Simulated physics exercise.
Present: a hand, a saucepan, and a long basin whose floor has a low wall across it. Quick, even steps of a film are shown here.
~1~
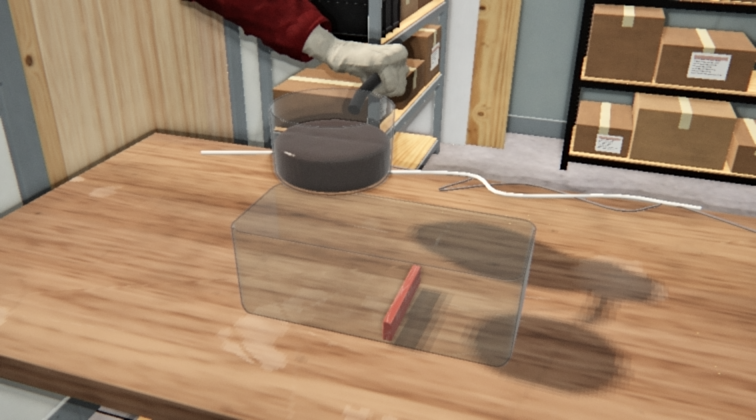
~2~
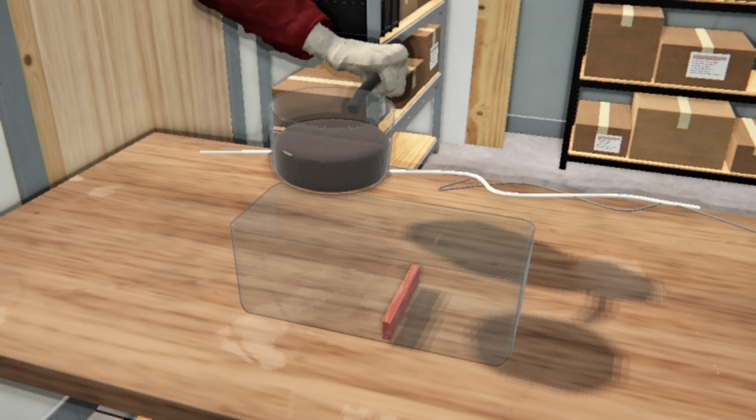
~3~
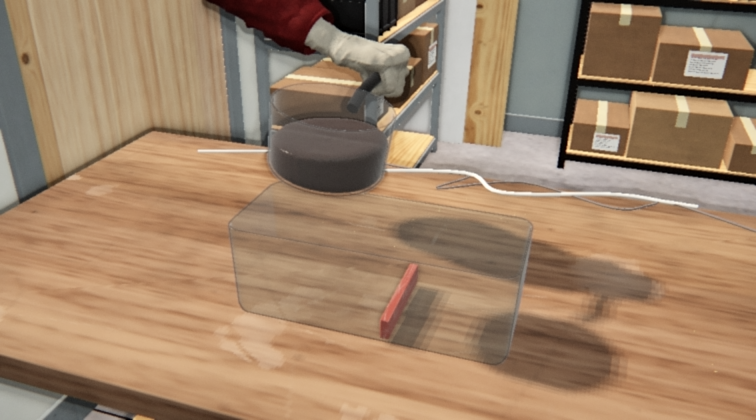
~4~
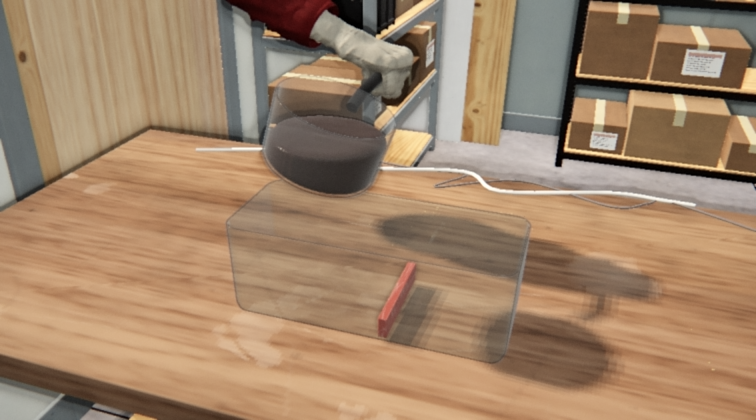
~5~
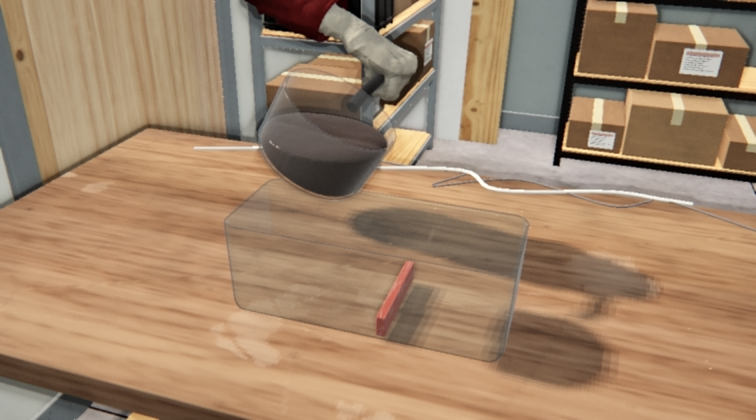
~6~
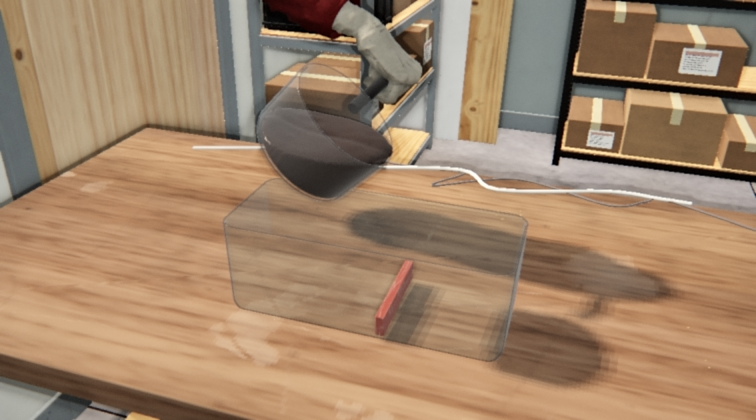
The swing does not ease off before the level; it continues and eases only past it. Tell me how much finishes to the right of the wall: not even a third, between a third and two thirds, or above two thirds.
Once it settles, the part right of the wall is a third to two thirds, I'd say.
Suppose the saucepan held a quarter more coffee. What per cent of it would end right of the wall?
It works out near 50 percent.
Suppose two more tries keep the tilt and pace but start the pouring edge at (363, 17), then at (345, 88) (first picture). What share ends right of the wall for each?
Roughly 45 percent on the first try and 15 percent on the second.
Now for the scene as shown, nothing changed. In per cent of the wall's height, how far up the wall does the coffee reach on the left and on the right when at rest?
Near 30 in a hundred to the left, 70 to the right.
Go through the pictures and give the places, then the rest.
In the first picture, tilt 0°; pouring edge (391, 115); surface from (282, 130) to (390, 145); the long basin's rim runs from (255, 205) to (530, 251); the wall's top is at (403, 293).
In the second picture, tilt 2°; pouring edge (391, 117); surface from (281, 130) to (389, 145).
In the third picture, tilt 8°; pouring edge (392, 123); surface from (279, 129) to (387, 144).
In the fourth picture, tilt 18°; pouring edge (393, 133); surface from (275, 125) to (386, 145).
In the fifth picture, tilt 30°; pouring edge (392, 146); surface from (269, 119) to (387, 147).
In the sixth picture, tilt 45°; pouring edge (387, 161); surface from (270, 111) to (388, 150).
A moment on, the saucepan is tipped right over and 28 per cent is still to pour, 13 is left of the wall and 31 right of it.
Next, the saucepan is tipped right over and 8 per cent is still to pour, 28 is left of the wall and 59 right of it.
Then the saucepan is tipped right over and 1 per cent is still to pour, 39 is left of the wall and 58 right of it.
Later the saucepan is tipped right over and 0 per cent is still to pour, 41 is left of the wall and 58 right of it.
In the end 41 per cent lies left of the wall, 58 right of it and 1 outside.
